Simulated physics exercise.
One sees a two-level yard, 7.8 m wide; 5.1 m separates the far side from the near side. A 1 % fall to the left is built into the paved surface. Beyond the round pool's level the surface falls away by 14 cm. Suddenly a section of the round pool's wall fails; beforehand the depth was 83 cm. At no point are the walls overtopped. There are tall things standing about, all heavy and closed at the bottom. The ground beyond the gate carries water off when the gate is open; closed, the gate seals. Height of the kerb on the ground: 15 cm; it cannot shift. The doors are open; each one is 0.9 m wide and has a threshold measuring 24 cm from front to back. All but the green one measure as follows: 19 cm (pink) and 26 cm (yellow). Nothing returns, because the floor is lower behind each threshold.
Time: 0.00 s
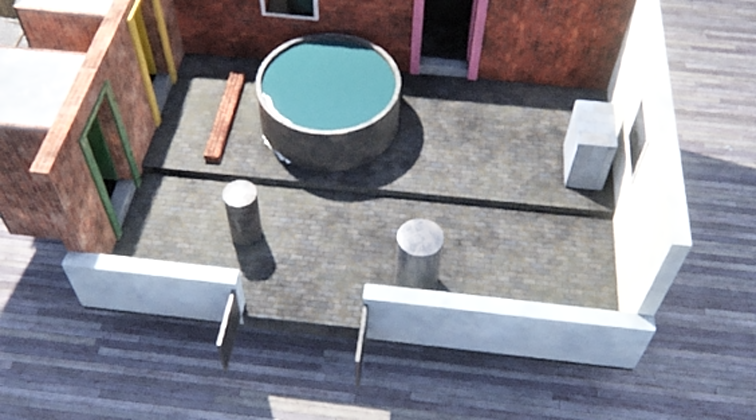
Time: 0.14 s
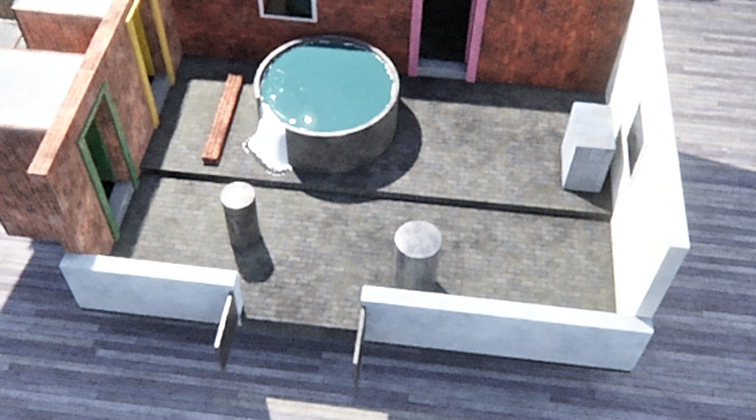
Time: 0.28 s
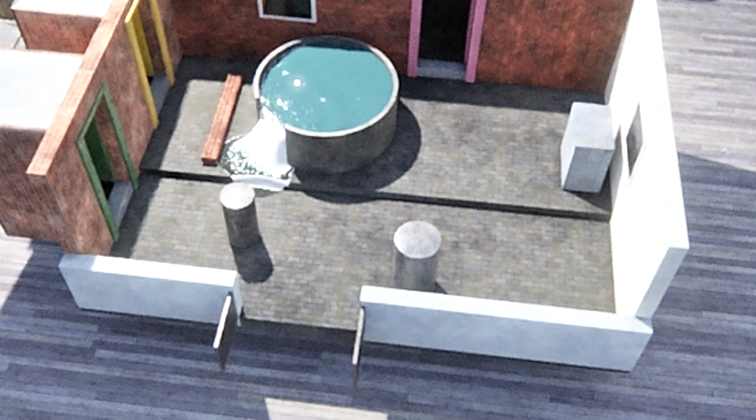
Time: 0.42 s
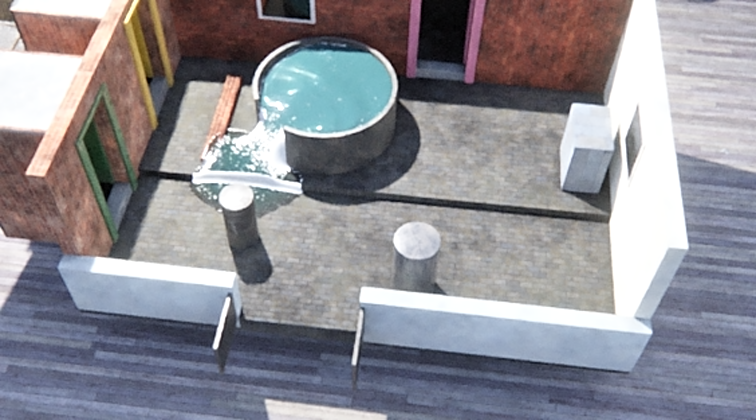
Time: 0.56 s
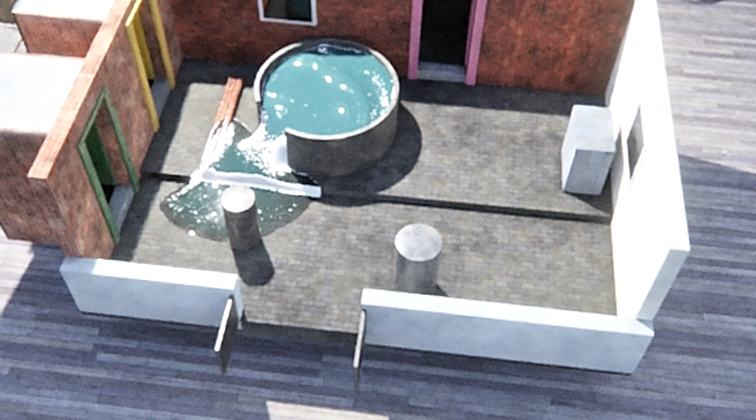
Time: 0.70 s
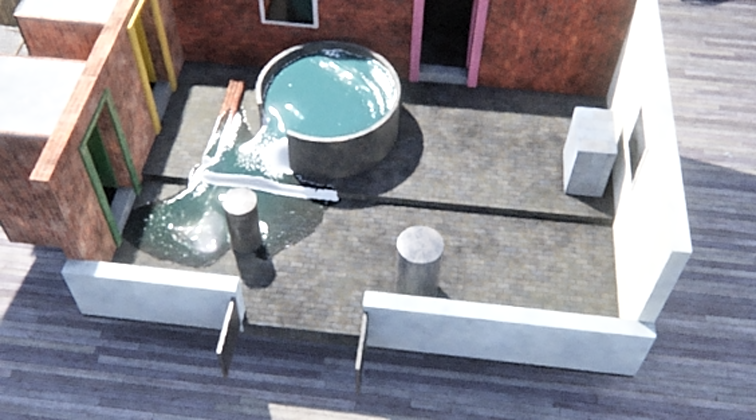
In the video, a round pool stands in a walled, paved yard with two grey cylinders; water bursts from its lower left side, pours over a step in the paving and spreads around the left cylinder toward the green-framed door.
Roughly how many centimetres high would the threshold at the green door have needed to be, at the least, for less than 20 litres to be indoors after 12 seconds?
At least 26 cm or so.
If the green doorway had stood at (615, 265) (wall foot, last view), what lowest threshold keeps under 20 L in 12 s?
Something near 11.0 cm.
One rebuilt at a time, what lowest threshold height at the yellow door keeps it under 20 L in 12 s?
Yellow would need about 5.5 cm on its own.
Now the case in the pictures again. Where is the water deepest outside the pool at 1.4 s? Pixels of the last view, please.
(104, 283).
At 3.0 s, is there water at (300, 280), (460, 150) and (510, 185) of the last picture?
Taking the spots one by one: Swamped, untouched, untouched.
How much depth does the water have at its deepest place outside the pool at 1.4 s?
About 59 cm at most.
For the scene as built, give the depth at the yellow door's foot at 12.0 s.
6.5 cm.
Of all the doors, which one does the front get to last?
That would be the pink one.
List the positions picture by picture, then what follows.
The round pool at (329, 84) is whole and still, 83 cm deep; the green door at (114, 170) is dry, in the first frame.
The gap is at (273, 136), the front 0.3 m out at (249, 145); the back of the round pool holds 83 cm, in the second frame.
The front is at (220, 156), 0.8 m from the gap at (272, 139); 0.8 m2 of floor is wet, 83 cm left at the back, in the third frame.
The front is at (195, 185), 1.4 m from the gap at (272, 141); 1.8 m2 of floor is wet, 83 cm left at the back, in the fourth frame.
The front is at (165, 205), 2.0 m from the gap at (273, 142); 3.1 m2 of floor is wet, 81 cm left at the back, in the fifth frame.
The gap is at (275, 144), the front 2.7 m out at (130, 234); the back of the round pool holds 73 cm; the green door at (114, 177), 2.6 m from the gap, is still 0.1 m from the nearest water, in the sixth frame.
After 1.4 s water covers 25 % of the floor, deepest (59 cm) near (104, 283); 32 cm at the green door, 0 litres in over its 23 cm threshold.
After 3.0 s water covers 40 % of the floor, deepest (38 cm) near (112, 294); 30 cm at the green door, 29 litres in over its 23 cm threshold.
After 12.0 s water covers 70 % of the floor, deepest (17 cm) near (100, 293); 17 cm at the green door, 50 litres in over its 23 cm threshold.
At the green door as built, the water arrived by 0.8 s and peaked near 32 cm at 1.4 s.
With a threshold of 21.5 cm, 74 litres would have come in within the 12 s; with 29 cm, 7 litres. So under 20 litres takes about 26 cm.
